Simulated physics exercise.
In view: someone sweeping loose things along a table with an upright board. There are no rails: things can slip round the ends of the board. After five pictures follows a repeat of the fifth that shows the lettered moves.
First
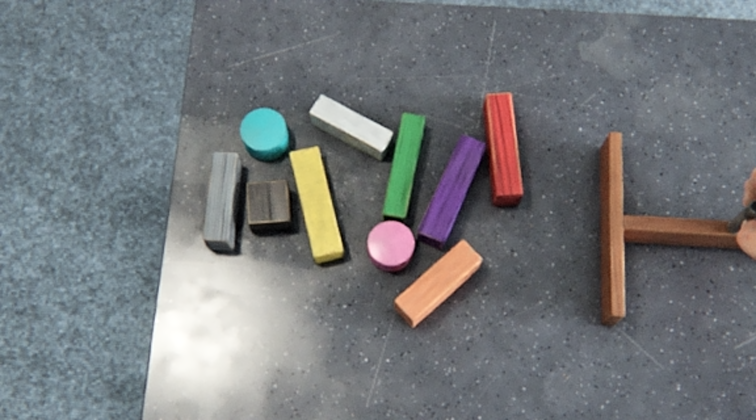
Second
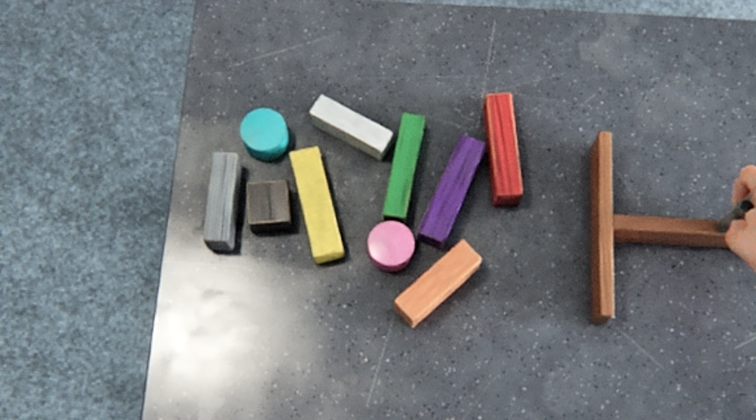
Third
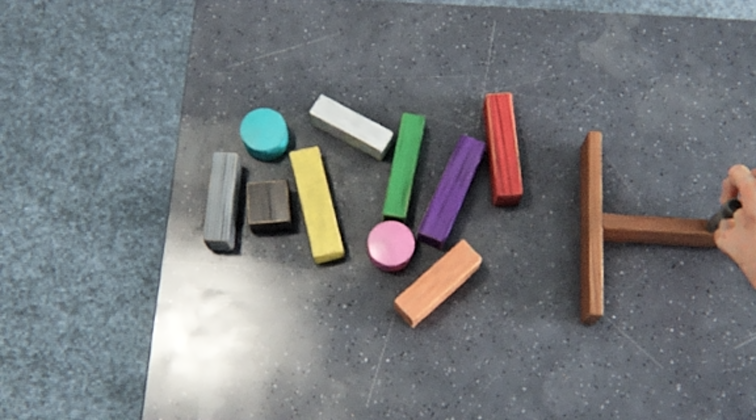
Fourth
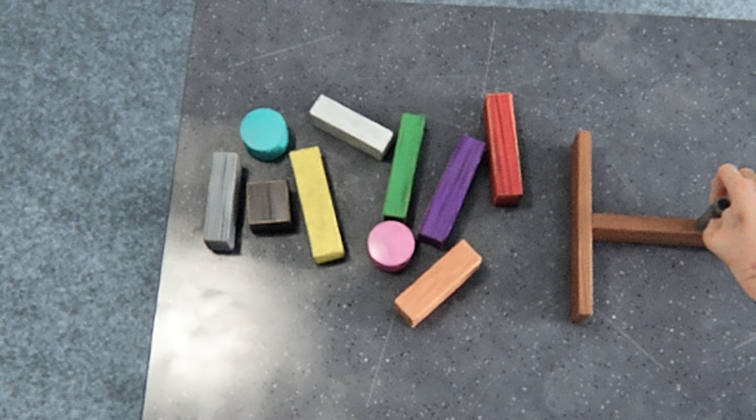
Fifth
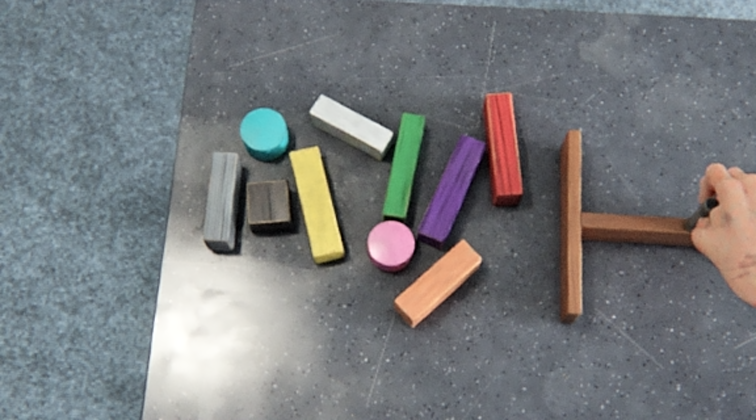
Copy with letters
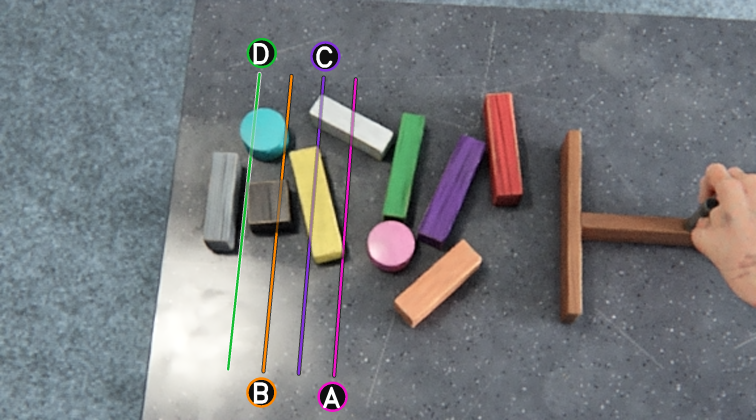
On a speckled grey table, a hand slides an upright wooden board left toward scattered coloured blocks.
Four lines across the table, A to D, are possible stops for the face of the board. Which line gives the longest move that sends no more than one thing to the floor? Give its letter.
No farther than C.
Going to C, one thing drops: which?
The grey stick.
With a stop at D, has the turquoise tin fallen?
Yes.
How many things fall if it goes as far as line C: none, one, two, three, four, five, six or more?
By then, one.
On the marked copy, A at (345, 220); B at (278, 216); C at (312, 218); D at (245, 215).
With C. Early on, board (481, 214); orange bar (429, 285); red stick (461, 146).
Further on, board (385, 208); grey stick (207, 200); black block (241, 203).
At the end, board (315, 204); grey stick over the edge; black block (175, 201); one fallen.
As for the rest, A is within the limit but short; B drops three; D drops five.
